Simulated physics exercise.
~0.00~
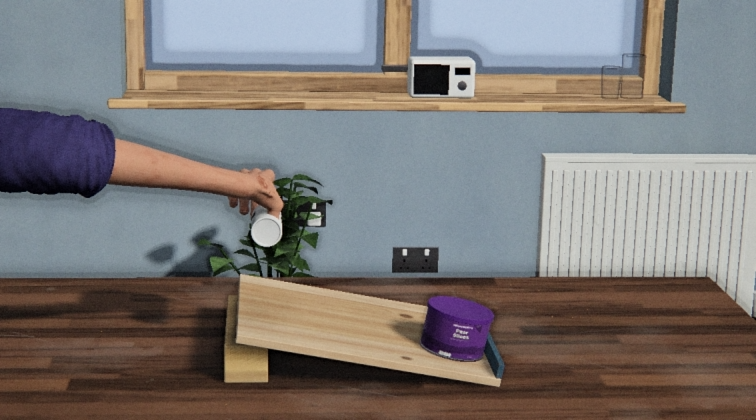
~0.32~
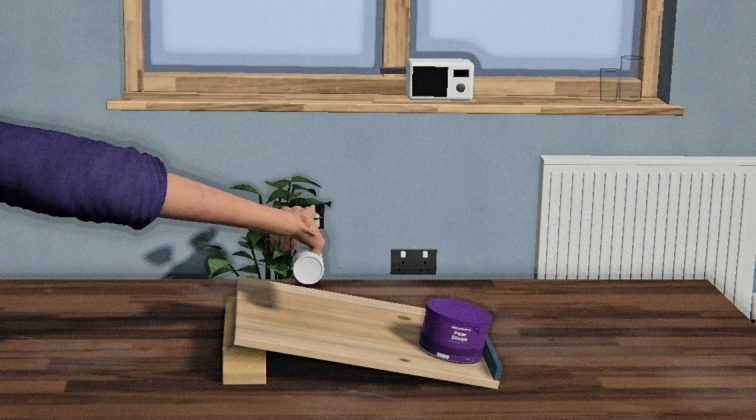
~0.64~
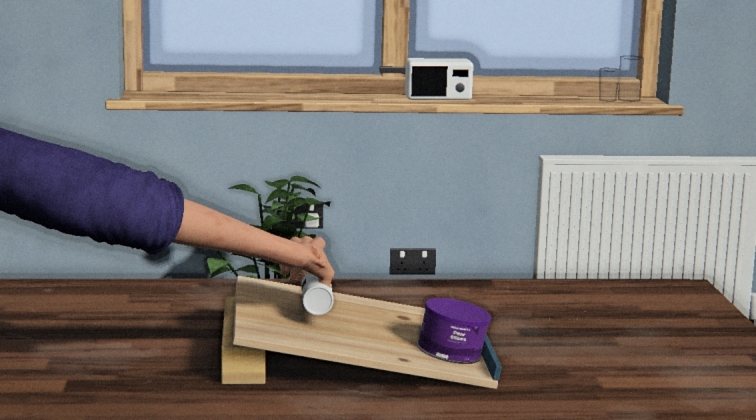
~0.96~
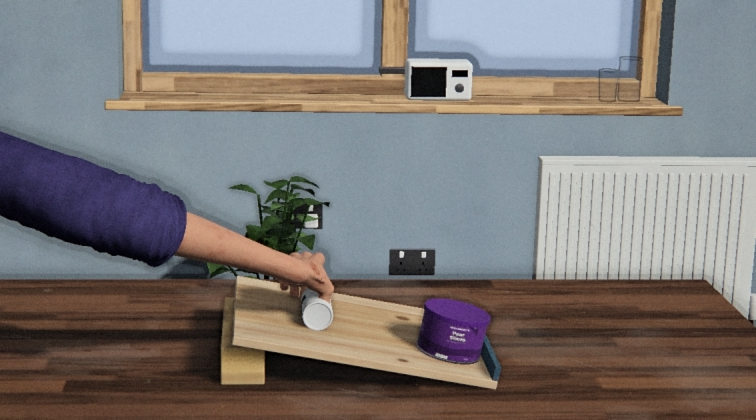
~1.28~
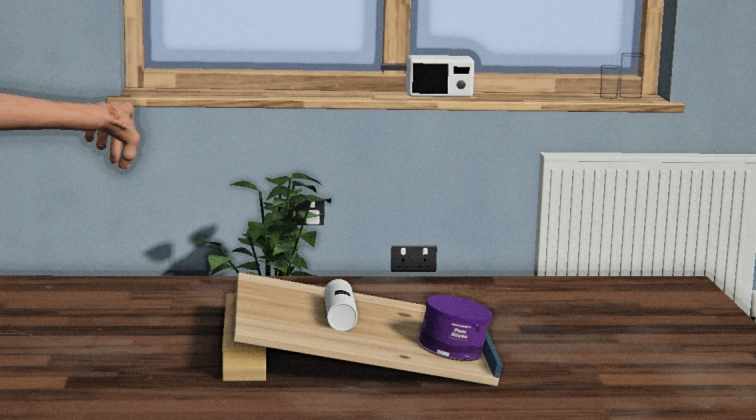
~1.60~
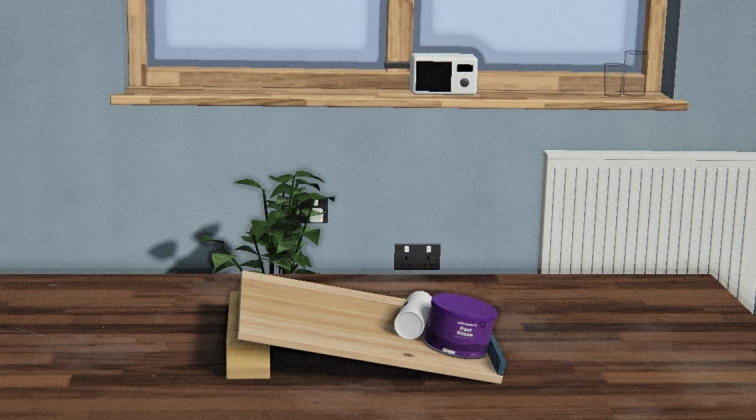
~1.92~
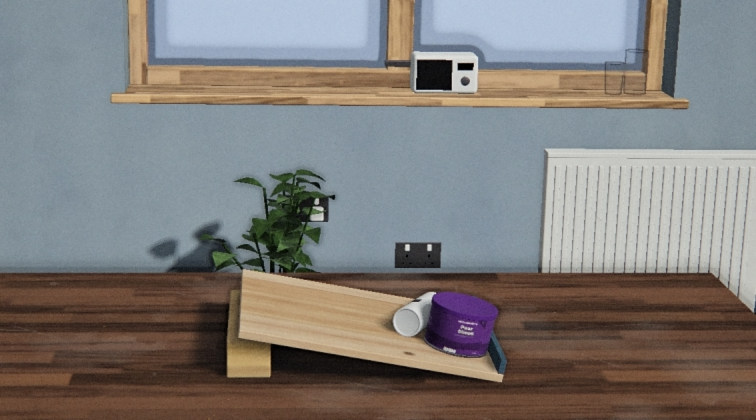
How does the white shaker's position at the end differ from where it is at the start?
At the start the white shaker is held in the air above the raised left end of the board. At the end it is lower and farther right, lying on the slope against the left side of the purple tub.
